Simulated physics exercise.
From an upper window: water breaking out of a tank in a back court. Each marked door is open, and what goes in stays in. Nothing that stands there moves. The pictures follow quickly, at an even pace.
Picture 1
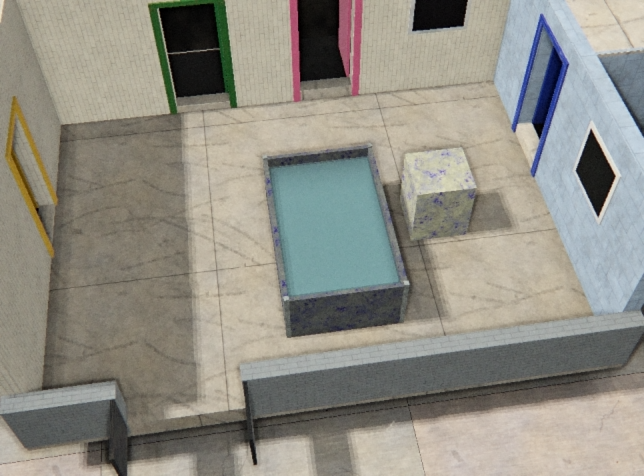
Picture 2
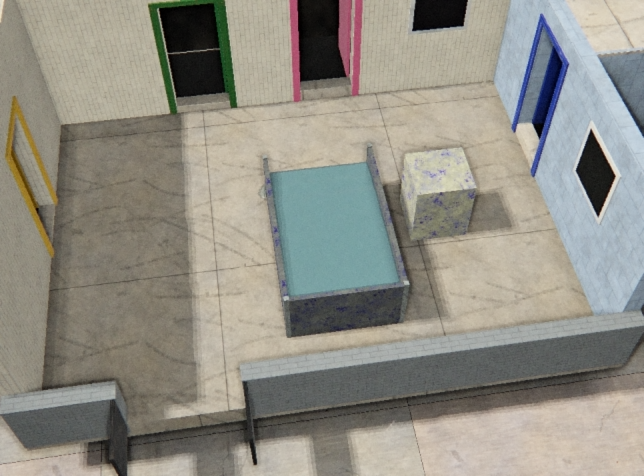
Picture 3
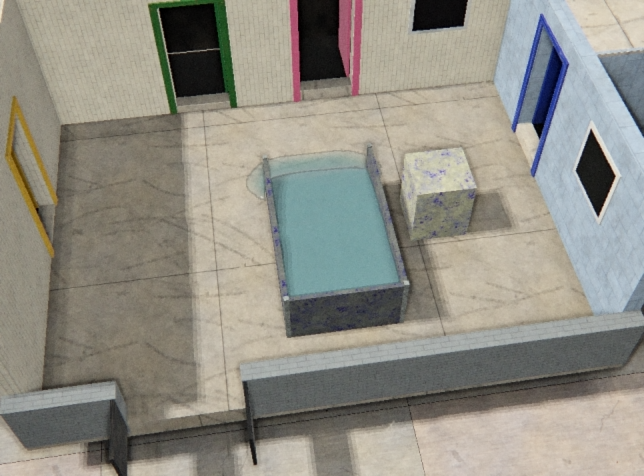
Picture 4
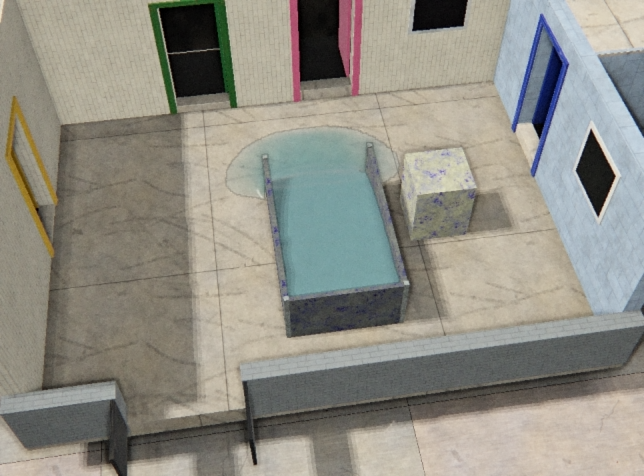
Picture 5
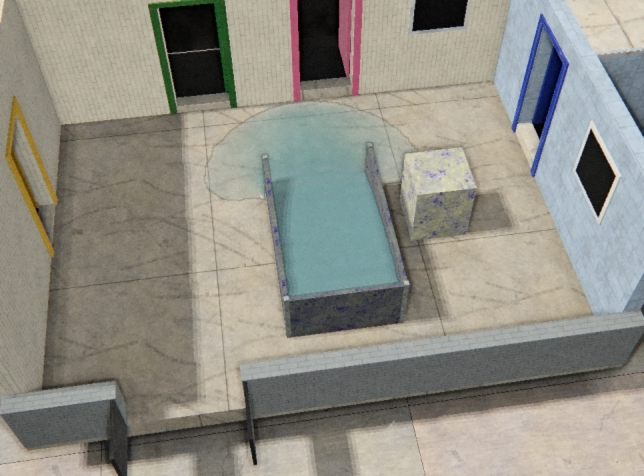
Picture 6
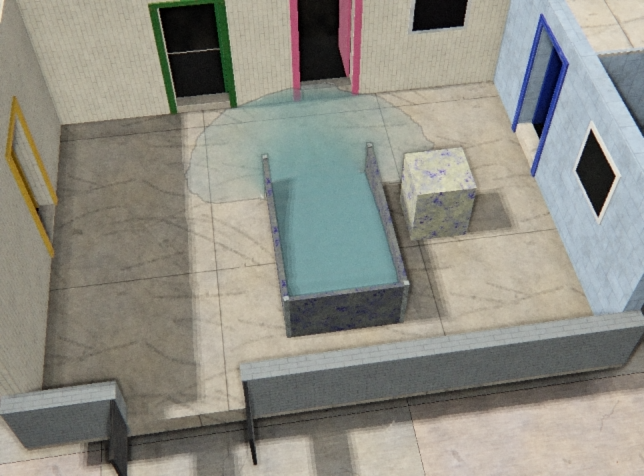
We see a walled court with a tank of still water beside a speckled block; the tank's far side disappears, and water pours out through the gap, spreading across the paving in a widening, rounded sheet toward the back wall.
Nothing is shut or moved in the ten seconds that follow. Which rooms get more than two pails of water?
One by one: The yellow door takes more than that; the green door takes more than that; the blue door stays under that; the pink door takes more than that.
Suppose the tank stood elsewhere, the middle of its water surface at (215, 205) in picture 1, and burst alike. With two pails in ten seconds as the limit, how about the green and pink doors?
In short: Green floods, pink keeps below it.
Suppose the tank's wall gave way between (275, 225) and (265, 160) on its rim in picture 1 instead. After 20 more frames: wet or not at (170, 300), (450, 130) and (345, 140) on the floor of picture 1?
One after the other: Flooded, not flooded, no water.
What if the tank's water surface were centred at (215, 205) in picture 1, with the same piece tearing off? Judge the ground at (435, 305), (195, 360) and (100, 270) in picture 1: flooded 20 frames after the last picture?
In turn: Dry, clear, flooded.
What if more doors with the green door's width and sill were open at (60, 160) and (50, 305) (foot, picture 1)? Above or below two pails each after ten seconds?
In that order: Floods, lets less in.
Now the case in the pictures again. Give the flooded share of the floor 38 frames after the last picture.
Roughly 90 per cent.
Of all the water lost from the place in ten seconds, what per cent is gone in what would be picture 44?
Near 60 in a hundred.
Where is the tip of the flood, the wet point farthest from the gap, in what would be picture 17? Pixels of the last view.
I would point to (62, 131).
A moment on, water covers 25 % of the floor; the yellow door not reached, the green door under two buckets in, the blue door not reached, the pink door over two buckets in.
Next, water covers 30 % of the floor; the yellow door not reached, the green door over two buckets in, the blue door not reached, the pink door far over two buckets in.
Then, water covers 55 % of the floor; the yellow door under two buckets in, the green door over two buckets in, the blue door wet at the sill, nothing in, the pink door far over two buckets in.
Later, water covers 90 % of the floor; the yellow door over two buckets in, the green door over two buckets in, the blue door wet at the sill, nothing in, the pink door far over two buckets in.
In the end, water covers 95 % of the floor; the yellow door over two buckets in, the green door over two buckets in, the blue door wet at the sill, nothing in, the pink door far over two buckets in.
